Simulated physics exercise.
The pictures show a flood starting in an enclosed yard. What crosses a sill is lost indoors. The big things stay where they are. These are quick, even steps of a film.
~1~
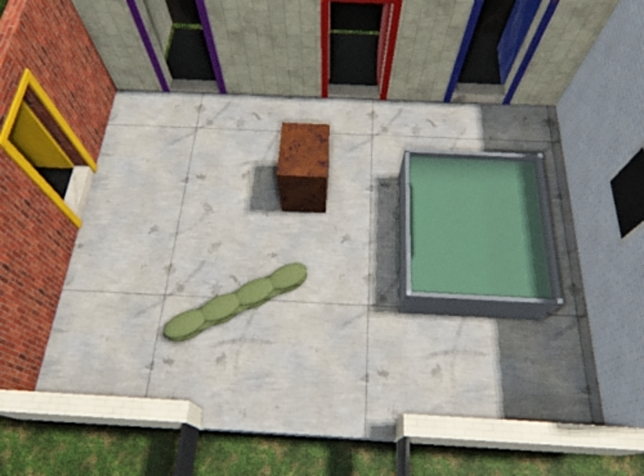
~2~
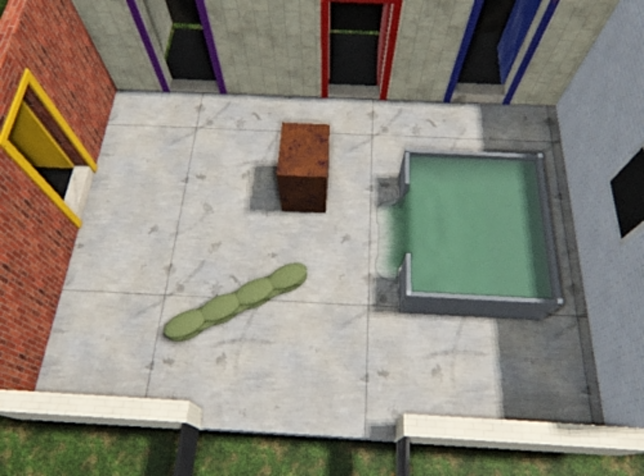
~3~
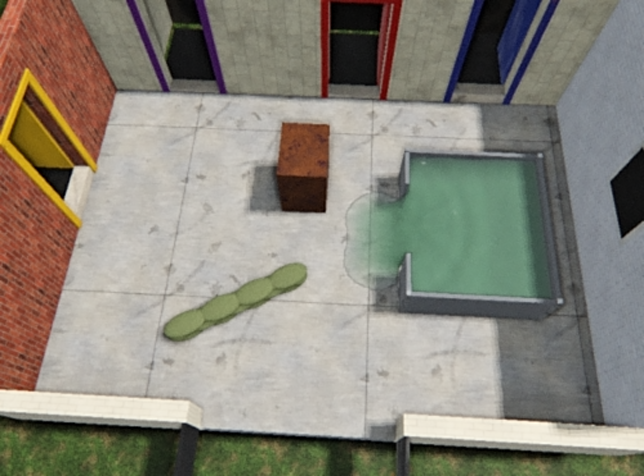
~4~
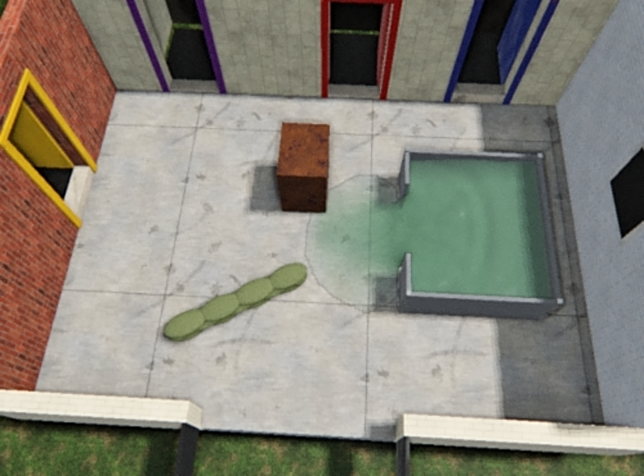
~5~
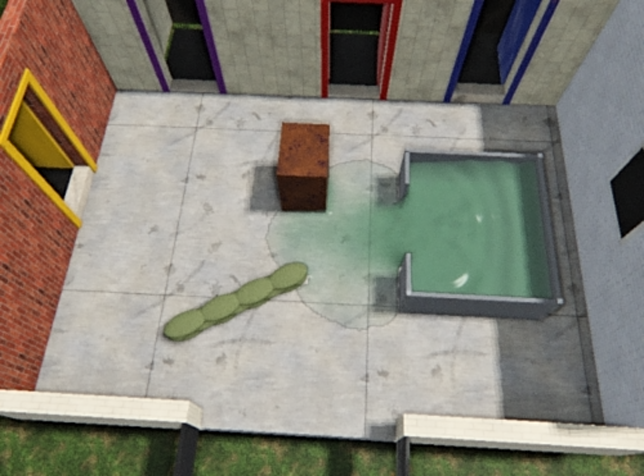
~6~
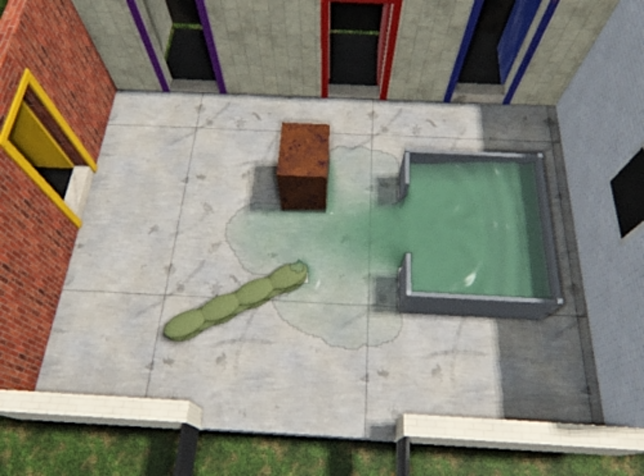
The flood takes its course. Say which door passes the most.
It is the red one.
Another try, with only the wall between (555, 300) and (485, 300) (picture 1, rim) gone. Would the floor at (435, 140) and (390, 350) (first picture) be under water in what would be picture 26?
In turn: Clear, covered.
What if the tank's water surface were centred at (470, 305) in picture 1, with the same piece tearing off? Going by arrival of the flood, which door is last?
It is the blue one.
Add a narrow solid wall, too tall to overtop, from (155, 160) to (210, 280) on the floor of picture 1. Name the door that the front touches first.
I say the door marked red.
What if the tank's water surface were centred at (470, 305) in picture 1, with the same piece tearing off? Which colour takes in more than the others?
That is the door marked purple.
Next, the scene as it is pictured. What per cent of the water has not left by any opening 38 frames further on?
Roughly 86 per cent.
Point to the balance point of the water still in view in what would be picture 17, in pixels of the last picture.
I would point to (364, 242).
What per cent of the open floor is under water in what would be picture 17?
I make it 50 per cent.
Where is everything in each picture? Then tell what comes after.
The first frame shows the tank at (477, 223) is whole and still.
In the second frame, the front is at (388, 205), out from the gap at (405, 232).
In the third frame, the front is at (353, 210), out from the gap at (405, 234).
In the fourth frame, water pours out at (405, 234) and has run to (312, 257).
In the fifth frame, water pours out at (405, 234) and has run to (276, 223).
In the sixth frame, the front is at (234, 225), out from the gap at (405, 234).
A moment on, water covers 30 % of the floor; purple door not reached, yellow door not reached, blue door not reached, red door wet at the sill, nothing in.
Next, water covers 50 % of the floor; purple door not reached, yellow door a trickle in, blue door not reached, red door some in.
Then, water covers 65 % of the floor; purple door wet at the sill, nothing in, yellow door a trickle in, blue door wet at the sill, nothing in, red door a lot in.
Later, water covers 75 % of the floor; purple door a trickle in, yellow door a trickle in, blue door wet at the sill, nothing in, red door a lot in.
In the end, water covers 90 % of the floor; purple door some in, yellow door a trickle in, blue door wet at the sill, nothing in, red door a lot in; the red door has let in the most.
